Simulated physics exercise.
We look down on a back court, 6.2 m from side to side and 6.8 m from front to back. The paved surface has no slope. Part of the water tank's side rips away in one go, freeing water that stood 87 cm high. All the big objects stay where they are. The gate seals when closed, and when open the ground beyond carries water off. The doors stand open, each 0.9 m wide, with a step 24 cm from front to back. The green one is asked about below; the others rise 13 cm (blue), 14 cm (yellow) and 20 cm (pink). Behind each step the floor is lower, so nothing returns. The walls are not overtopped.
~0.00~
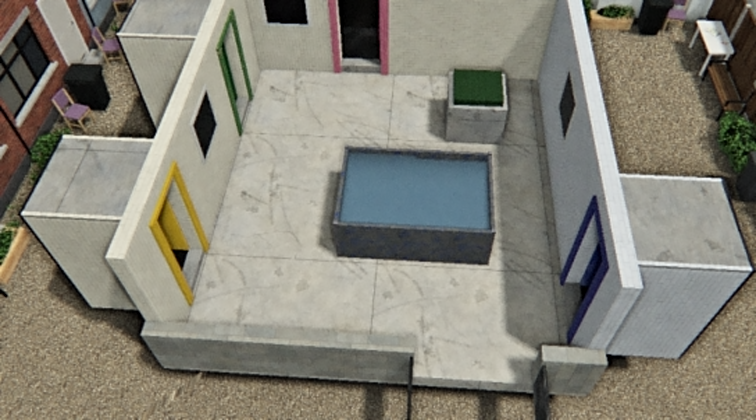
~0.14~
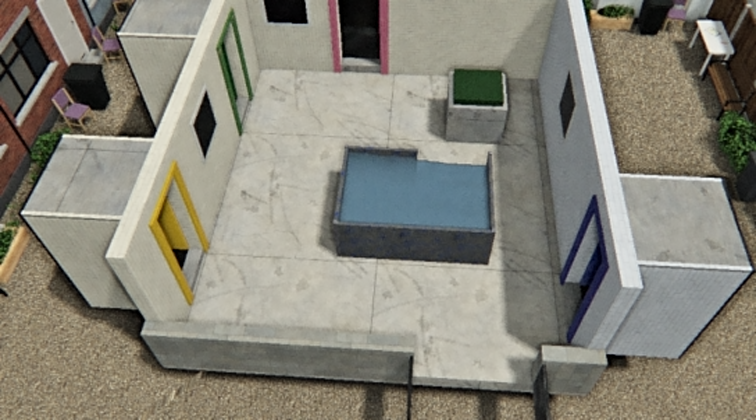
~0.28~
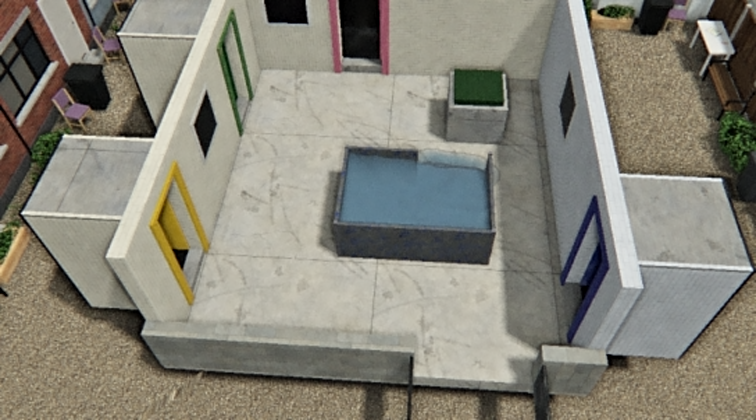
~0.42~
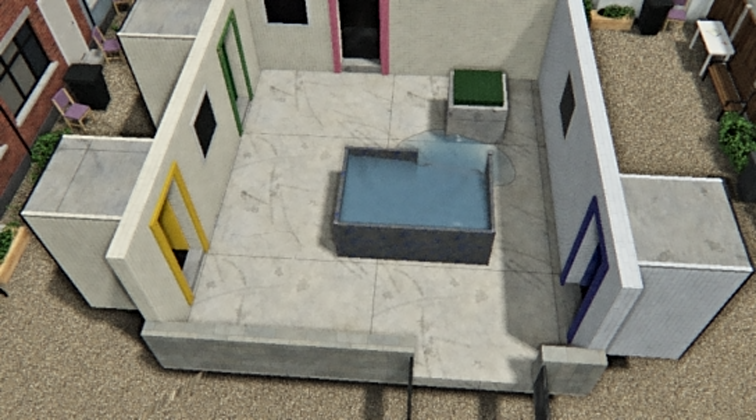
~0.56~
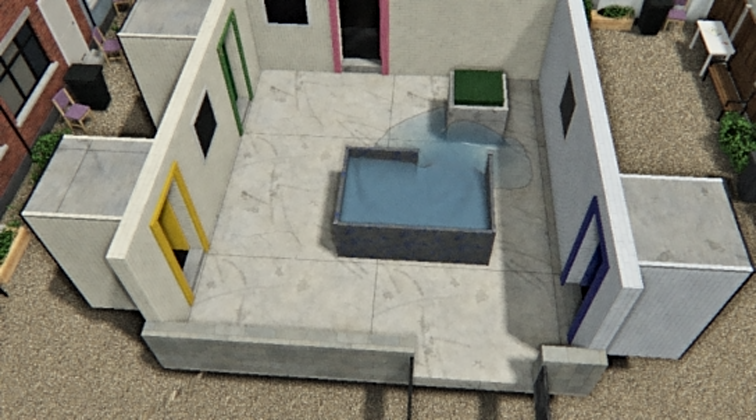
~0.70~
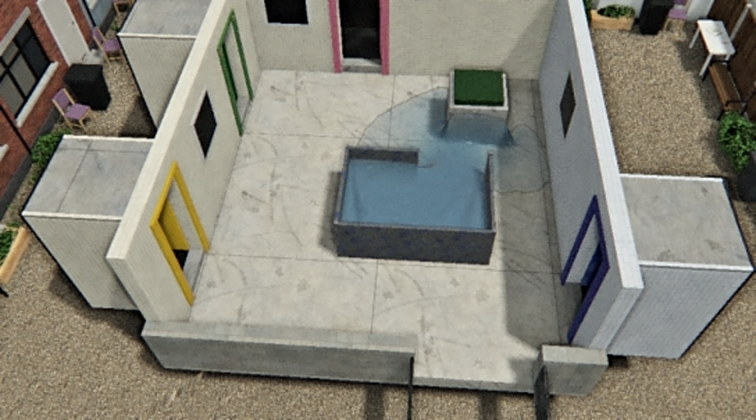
Walled back court with coloured doorways, a water tank's far side breaking open and water fanning out across the pale paving.
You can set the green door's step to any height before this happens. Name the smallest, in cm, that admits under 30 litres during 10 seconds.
Close to 16 cm is just enough.
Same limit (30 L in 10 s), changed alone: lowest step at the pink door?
Roughly 17 cm at pink.
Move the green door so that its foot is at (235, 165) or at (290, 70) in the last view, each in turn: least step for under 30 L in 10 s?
About 8.5 and 19 cm.
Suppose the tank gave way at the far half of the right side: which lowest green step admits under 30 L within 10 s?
Some 11.0 cm.
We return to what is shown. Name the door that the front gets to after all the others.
It is the yellow one.
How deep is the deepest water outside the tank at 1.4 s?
Up to some 64 cm.
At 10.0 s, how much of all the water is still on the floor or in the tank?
Roughly 84 in a hundred.
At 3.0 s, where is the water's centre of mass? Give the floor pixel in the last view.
Around (424, 166).
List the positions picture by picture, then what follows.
In the first picture, the water tank at (416, 190) is whole and still, 87 cm deep; the green door at (236, 79) is dry.
In the second picture, water pours out on the far side and has run 0.3 m, to a hidden place; about 10 cm deep outside, 87 cm at the back.
In the third picture, water pours out on the far side and has run 0.9 m, to a hidden place; about 14 cm deep outside, 86 cm at the back.
In the fourth picture, water pours out on the far side and has run 1.5 m, to (435, 132); about 13 cm deep outside, 80 cm at the back.
In the fifth picture, the gap is on the far side, the front 2.1 m out at (442, 110); the back of the water tank holds 74 cm.
In the sixth picture, water pours out on the far side and has run 2.7 m, to (439, 91); about 6 cm deep outside, 75 cm at the back; 2.6 m in a straight line remain to the green door at (237, 79).
After 1.4 s water covers 25 % of the floor, deepest (64 cm) near (462, 146); it has not reached the green door.
After 3.0 s water covers 60 % of the floor, deepest (36 cm) near (462, 146); 17 cm at the green door, 0 litres in over its 12 cm step.
After 10.0 s water covers 100 % of the floor, deepest (16 cm) near (188, 316); 8 cm at the green door, 90 litres in over its 12 cm step.
At the green door as built, the water arrived by 2.6 s and peaked near 21 cm at 5.0 s.
Run again over the same 10 s with other heights there, 71 litres in over 13 cm, 14 litres over 17.5 cm. The limit of 30 litres is kept from about 16 cm up.
